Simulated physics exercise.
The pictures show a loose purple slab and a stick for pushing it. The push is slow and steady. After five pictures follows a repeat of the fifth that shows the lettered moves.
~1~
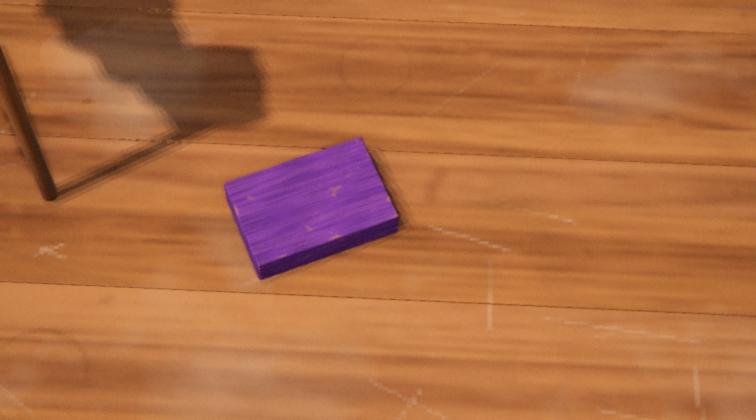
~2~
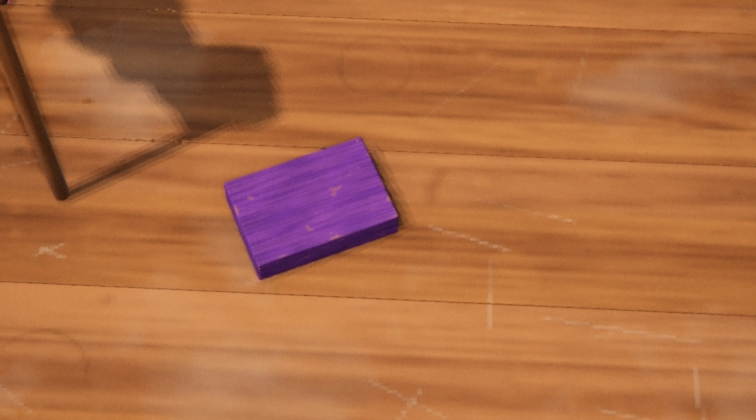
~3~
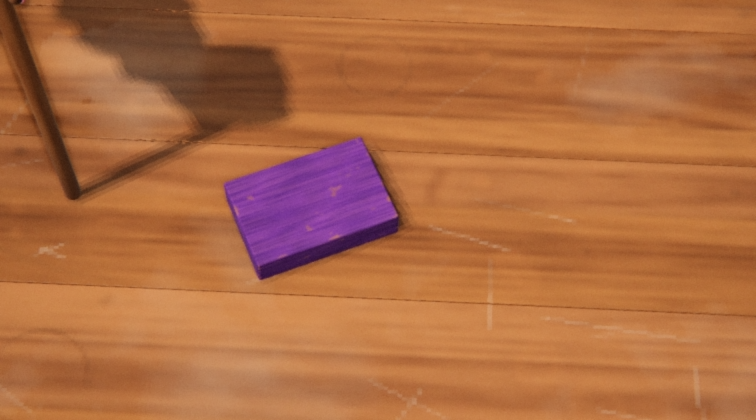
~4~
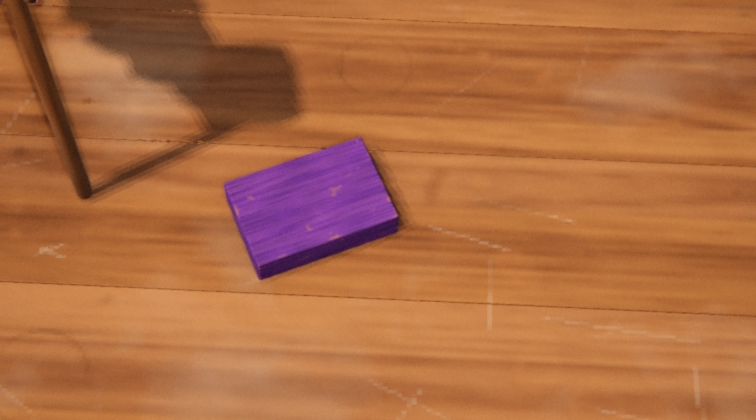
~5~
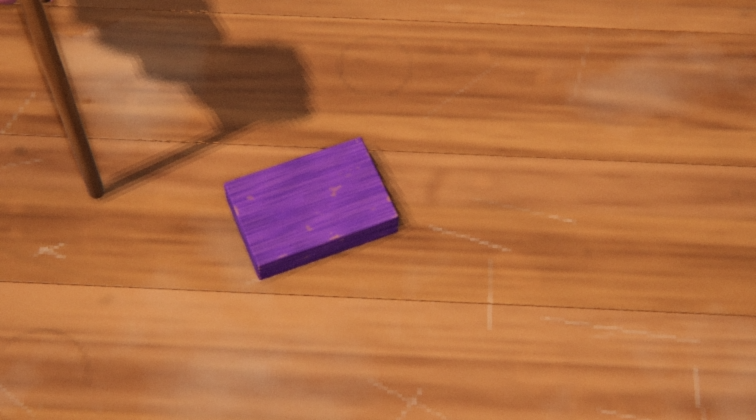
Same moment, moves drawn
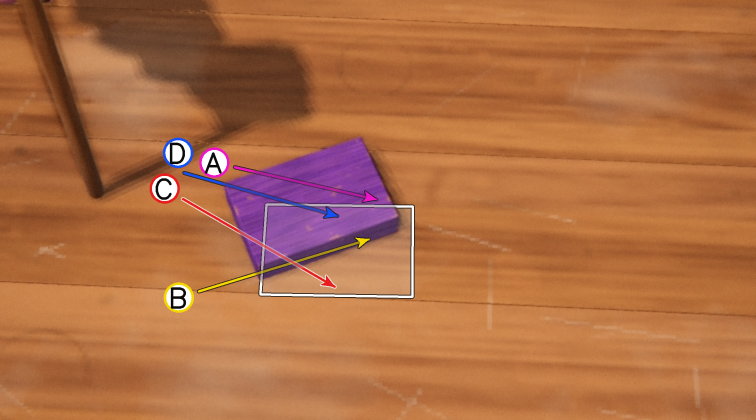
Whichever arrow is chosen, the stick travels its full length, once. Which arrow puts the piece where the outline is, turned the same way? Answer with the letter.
Stroke A puts it in the outline.
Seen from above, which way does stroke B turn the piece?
It turns anticlockwise.
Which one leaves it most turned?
Stroke B.
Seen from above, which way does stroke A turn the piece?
On that stroke, clockwise.
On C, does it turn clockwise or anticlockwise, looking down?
It turns anticlockwise.
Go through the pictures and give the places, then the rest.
The first frame shows purple slab (310, 199).
The second frame shows purple slab (310, 199).
The third frame shows purple slab (310, 199).
The fourth frame shows purple slab (310, 199).
The fifth frame shows purple slab (310, 199).
On the marked copy, A from (235, 167) to (376, 199); B from (199, 291) to (369, 239); C from (183, 199) to (335, 287); D from (184, 173) to (338, 216).
With A. Early on, foot of the stick (288, 181), piece (318, 207).
Further on, foot of the stick (340, 192), piece (336, 228).
At the end, foot of the stick (376, 201), piece (339, 234); it fills the outline.
As for the rest, B leaves the piece out of the outline, at (366, 147); C leaves the piece out of the outline, at (363, 195); D leaves the piece out of the outline, at (379, 240).
